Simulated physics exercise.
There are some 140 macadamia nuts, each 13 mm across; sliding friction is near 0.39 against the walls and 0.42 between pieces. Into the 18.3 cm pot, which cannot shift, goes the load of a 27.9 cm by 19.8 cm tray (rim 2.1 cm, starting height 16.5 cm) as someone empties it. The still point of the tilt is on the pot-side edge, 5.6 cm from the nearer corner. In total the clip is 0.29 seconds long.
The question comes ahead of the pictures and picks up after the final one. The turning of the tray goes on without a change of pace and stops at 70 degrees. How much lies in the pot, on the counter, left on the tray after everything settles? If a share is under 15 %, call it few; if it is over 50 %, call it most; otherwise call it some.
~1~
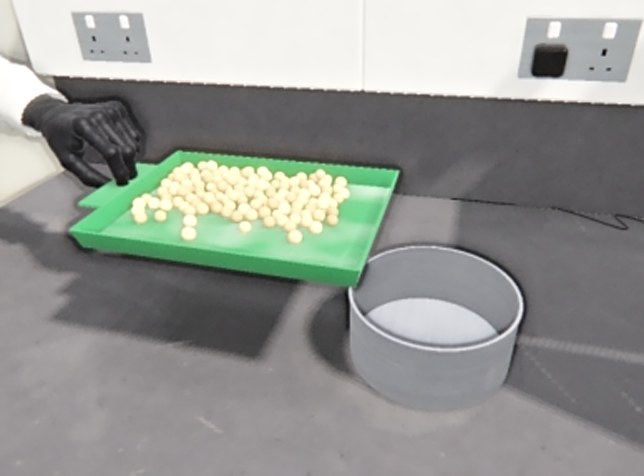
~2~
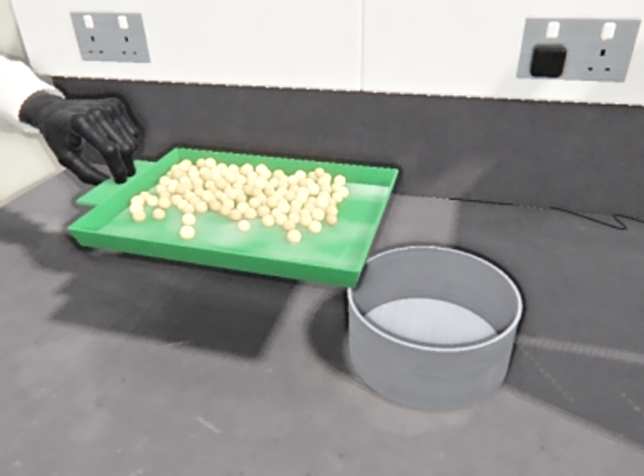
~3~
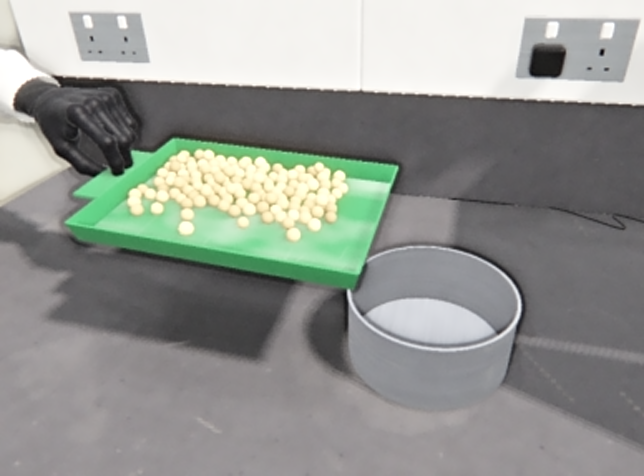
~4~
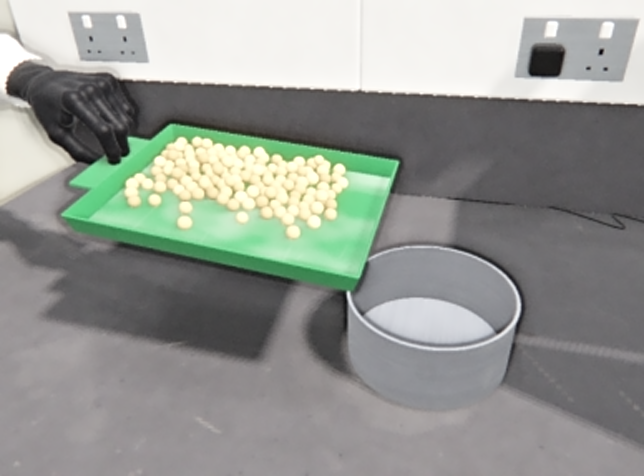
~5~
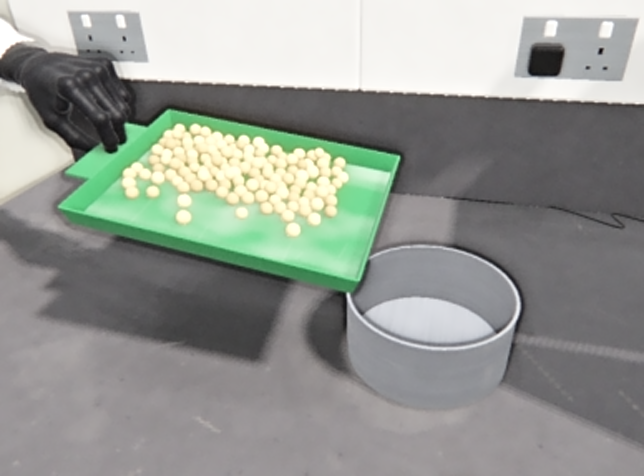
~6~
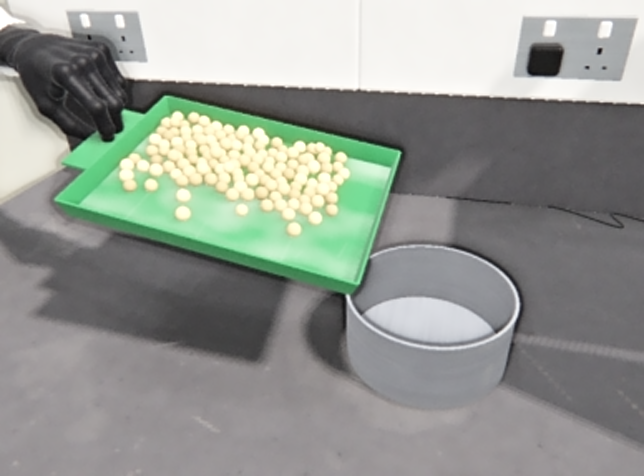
I would say pot: Few, counter: Most, left on the tray: Some.
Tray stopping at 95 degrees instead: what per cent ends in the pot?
You'd end up with some 0 % in the pot.
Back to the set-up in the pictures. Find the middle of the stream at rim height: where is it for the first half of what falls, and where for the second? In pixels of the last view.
(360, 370) first, (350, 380) later, roughly.
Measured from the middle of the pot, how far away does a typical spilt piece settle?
22 cm.
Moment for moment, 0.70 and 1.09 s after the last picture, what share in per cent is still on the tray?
Estimates: 100; 85.
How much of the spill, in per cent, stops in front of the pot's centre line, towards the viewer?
100 %.
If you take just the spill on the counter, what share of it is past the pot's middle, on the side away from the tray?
Near 40 in a hundred.
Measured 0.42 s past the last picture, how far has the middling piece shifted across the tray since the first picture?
About 11 cm.
Then, 0.42 s after the last picture, tilt 41 degrees; the tray holds 100 %, the pot 0 %.
Then, 0.70 s after the last picture, tilt 59 degrees; the tray holds 100 %, the pot 0 %.
Then, 1.09 s after the last picture, tilt 70 degrees; the tray holds 85 %, the pot 0 %.
In the end, pot 0 %, counter 75 %, tray 25 %.
